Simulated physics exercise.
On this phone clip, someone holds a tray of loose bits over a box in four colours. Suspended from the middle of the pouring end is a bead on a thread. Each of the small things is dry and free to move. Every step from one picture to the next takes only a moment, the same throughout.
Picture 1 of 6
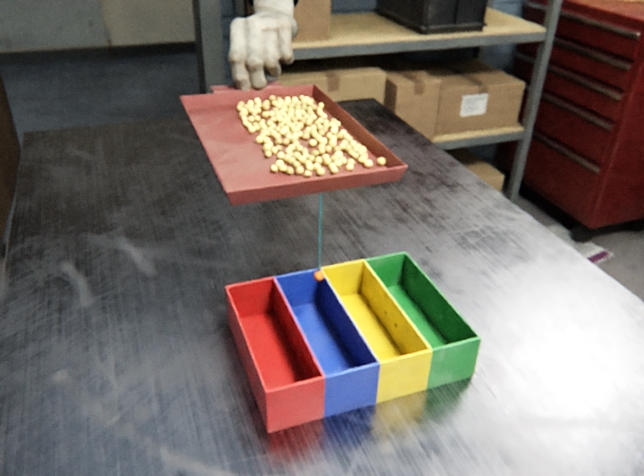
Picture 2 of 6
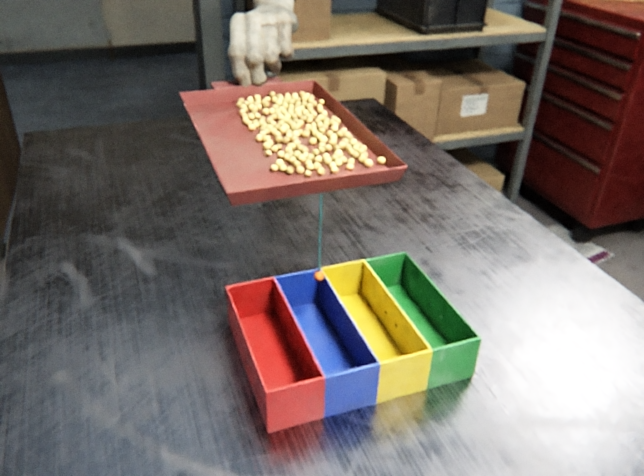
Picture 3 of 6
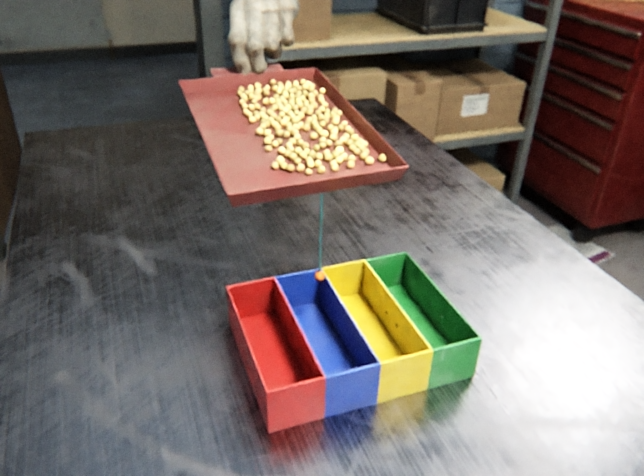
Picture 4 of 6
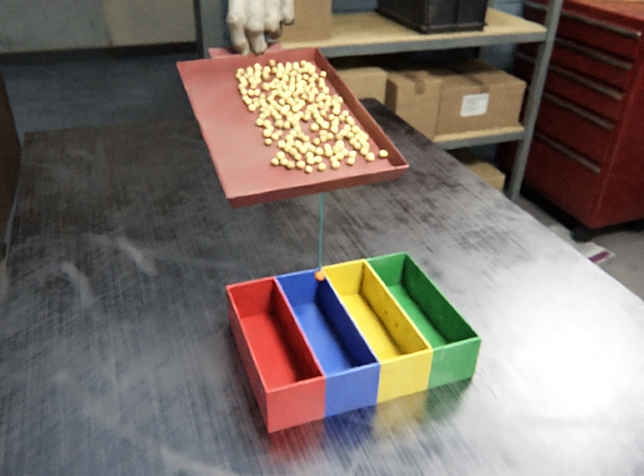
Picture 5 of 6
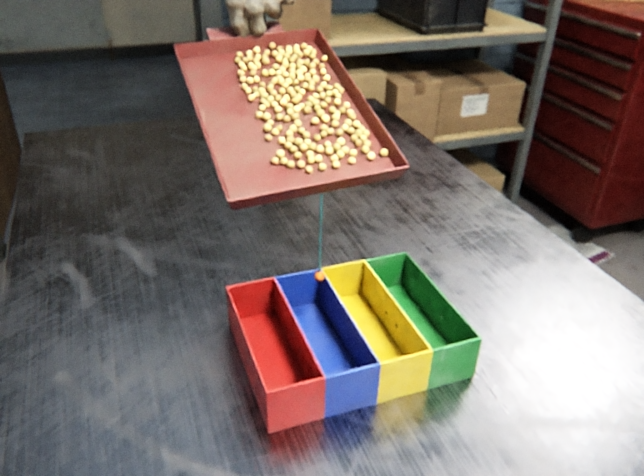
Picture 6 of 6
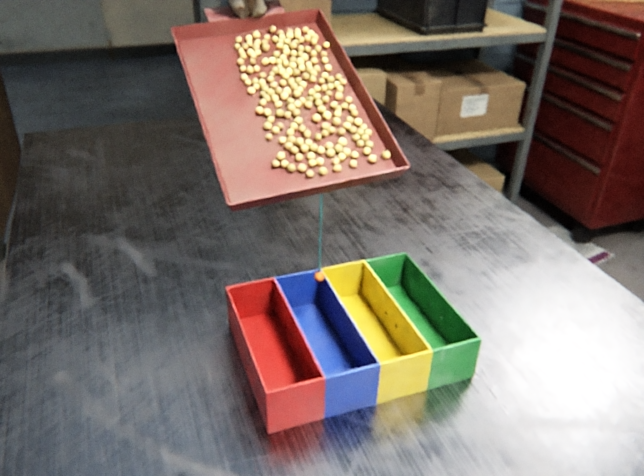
At first, a gloved hand holds a red tray of pale yellow beans level above a box with red, blue, yellow and green cells, a small orange bead hanging between them. The hand then raises the tray's far end, tilting it steadily toward the near left corner, and the beans begin to shift.
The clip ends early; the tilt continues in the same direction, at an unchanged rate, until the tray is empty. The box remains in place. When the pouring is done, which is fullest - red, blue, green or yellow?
Fullest: The red cell.
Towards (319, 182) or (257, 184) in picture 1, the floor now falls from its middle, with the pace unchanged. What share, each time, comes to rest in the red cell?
Case one 10 %; case two 50 %.
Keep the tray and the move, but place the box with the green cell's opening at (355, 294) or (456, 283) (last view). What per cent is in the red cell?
The first try gives 10 per cent, the second 30 per cent.
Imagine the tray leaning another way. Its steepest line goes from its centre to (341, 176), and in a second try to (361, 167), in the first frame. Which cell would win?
The cell in green, then that green cell.
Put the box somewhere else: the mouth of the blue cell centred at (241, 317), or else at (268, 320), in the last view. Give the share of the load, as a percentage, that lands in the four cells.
Try 1: Some 90 %; try 2: Some 90 %.
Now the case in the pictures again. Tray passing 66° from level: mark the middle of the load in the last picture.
Somewhere near pixel (294, 200).
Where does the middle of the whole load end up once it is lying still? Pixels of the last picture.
Resting centre, last picture - approx. (293, 373).
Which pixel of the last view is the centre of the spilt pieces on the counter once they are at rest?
It centres at roughly (199, 436).
Shortly afterwards, tray tipped steeply; near two thirds on the tray; only a few in the yellow cell; only a few in the red cell; only a few in the blue cell; near a third falling or outside the box.
Next, tray tipped past a quarter turn; a little on the tray; near a third in the red cell; near a quarter in the blue cell; a little in the yellow cell; only a few in the green cell; near a third falling or outside the box.
Some moments later, tray tipped past a quarter turn; near half in the red cell; near a quarter in the blue cell; a little in the yellow cell; only a few in the green cell; near a quarter falling or outside the box.
In the end, tray tipped past a quarter turn; near half in the red cell; near a quarter in the blue cell; a little in the yellow cell; only a few in the green cell; near a quarter outside the box.
